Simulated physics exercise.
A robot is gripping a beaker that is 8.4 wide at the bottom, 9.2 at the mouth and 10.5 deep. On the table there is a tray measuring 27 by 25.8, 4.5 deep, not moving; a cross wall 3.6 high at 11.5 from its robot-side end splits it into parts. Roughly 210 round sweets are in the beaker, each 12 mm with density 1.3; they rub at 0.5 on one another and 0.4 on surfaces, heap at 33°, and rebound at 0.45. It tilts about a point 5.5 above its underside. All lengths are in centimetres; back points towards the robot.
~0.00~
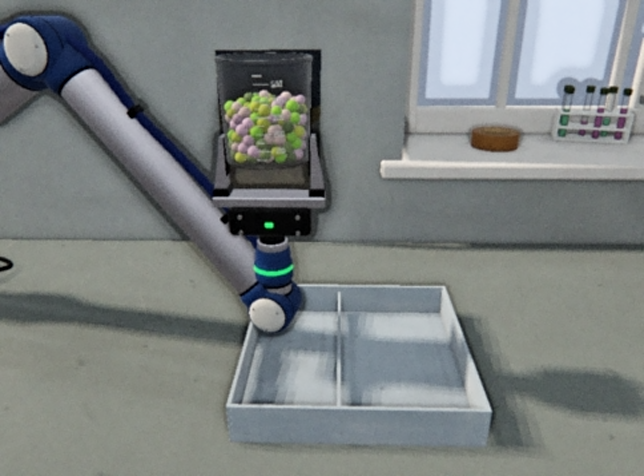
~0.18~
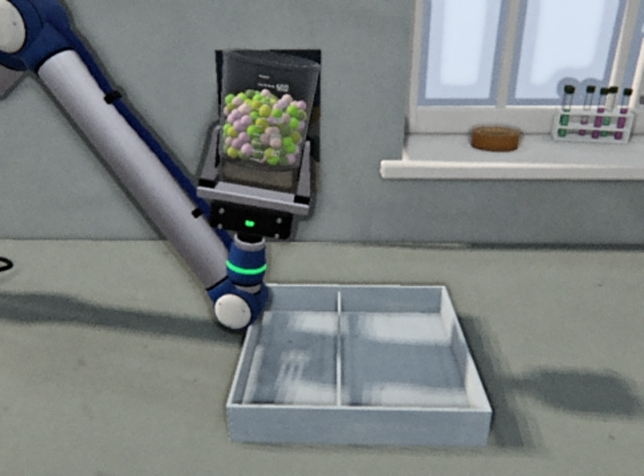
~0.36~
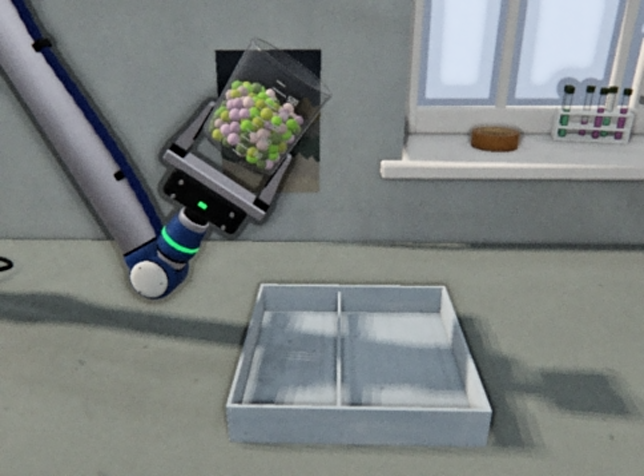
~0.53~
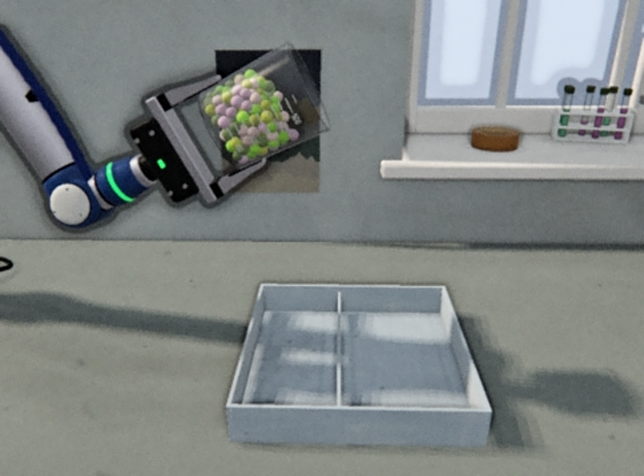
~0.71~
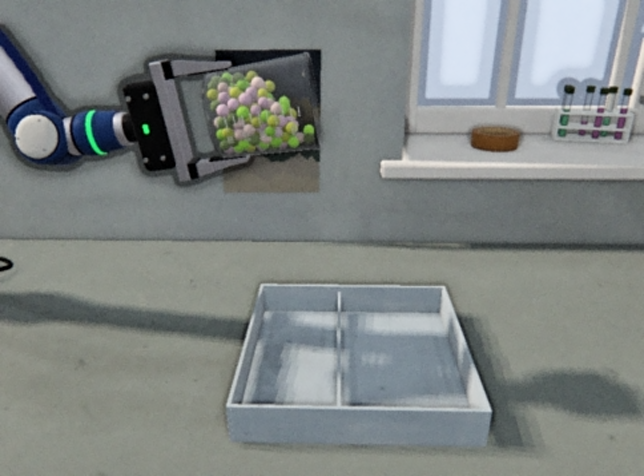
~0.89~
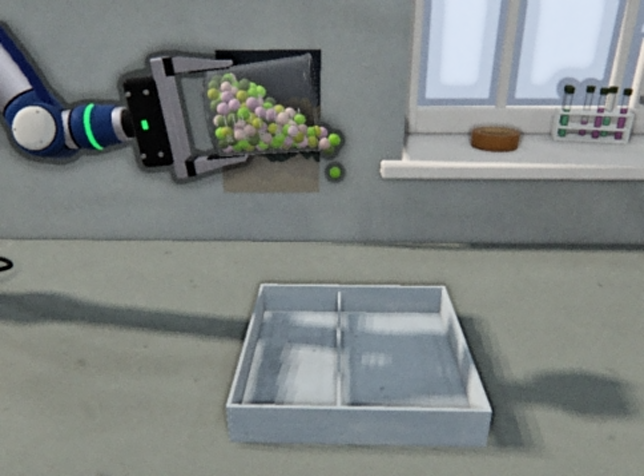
In a room with a window, a robot arm holding a clear container of colorful round sweets above a divided tray tilted it rightward until nearly sideways, and a couple of sweets slipped out.
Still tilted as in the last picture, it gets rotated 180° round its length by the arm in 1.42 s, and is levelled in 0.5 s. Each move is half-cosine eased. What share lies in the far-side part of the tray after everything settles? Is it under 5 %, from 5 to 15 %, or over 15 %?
Over 15 %.
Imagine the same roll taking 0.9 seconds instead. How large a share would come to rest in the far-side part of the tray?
That would give near 25 in a hundred.
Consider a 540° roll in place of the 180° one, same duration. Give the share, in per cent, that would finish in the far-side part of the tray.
Then about 45 per cent.
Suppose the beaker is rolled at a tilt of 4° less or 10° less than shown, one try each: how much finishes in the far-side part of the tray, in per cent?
About 15 and 5 per cent.
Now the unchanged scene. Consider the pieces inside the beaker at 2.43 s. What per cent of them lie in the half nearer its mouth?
Mouth-half share: Approx. 35 in a hundred.
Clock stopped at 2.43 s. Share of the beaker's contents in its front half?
Roughly 40 per cent.
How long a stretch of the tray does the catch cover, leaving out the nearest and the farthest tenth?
12 cm or thereabouts.
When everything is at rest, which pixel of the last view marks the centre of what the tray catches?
I'd mark it about (391, 362) in the last picture.
After 1.66 s, tipped 84°, highest piece 37 above the table; 190 in the beaker, 10 in the far-side part, 9 in flight or on a rim.
After 2.43 s, tipped 73°, highest piece 35 above the table; 144 in the beaker, 58 in the far-side part, 7 in flight or on a rim.
After 3.01 s, upright, highest piece 36 above the table; 143 in the beaker, 66 in the far-side part.
After 3.71 s, upright, highest piece 36 above the table; 143 in the beaker, 66 in the far-side part.
At rest, 143 in the beaker, 66 in the far-side part. That is 32 % in the far-side part of the tray.
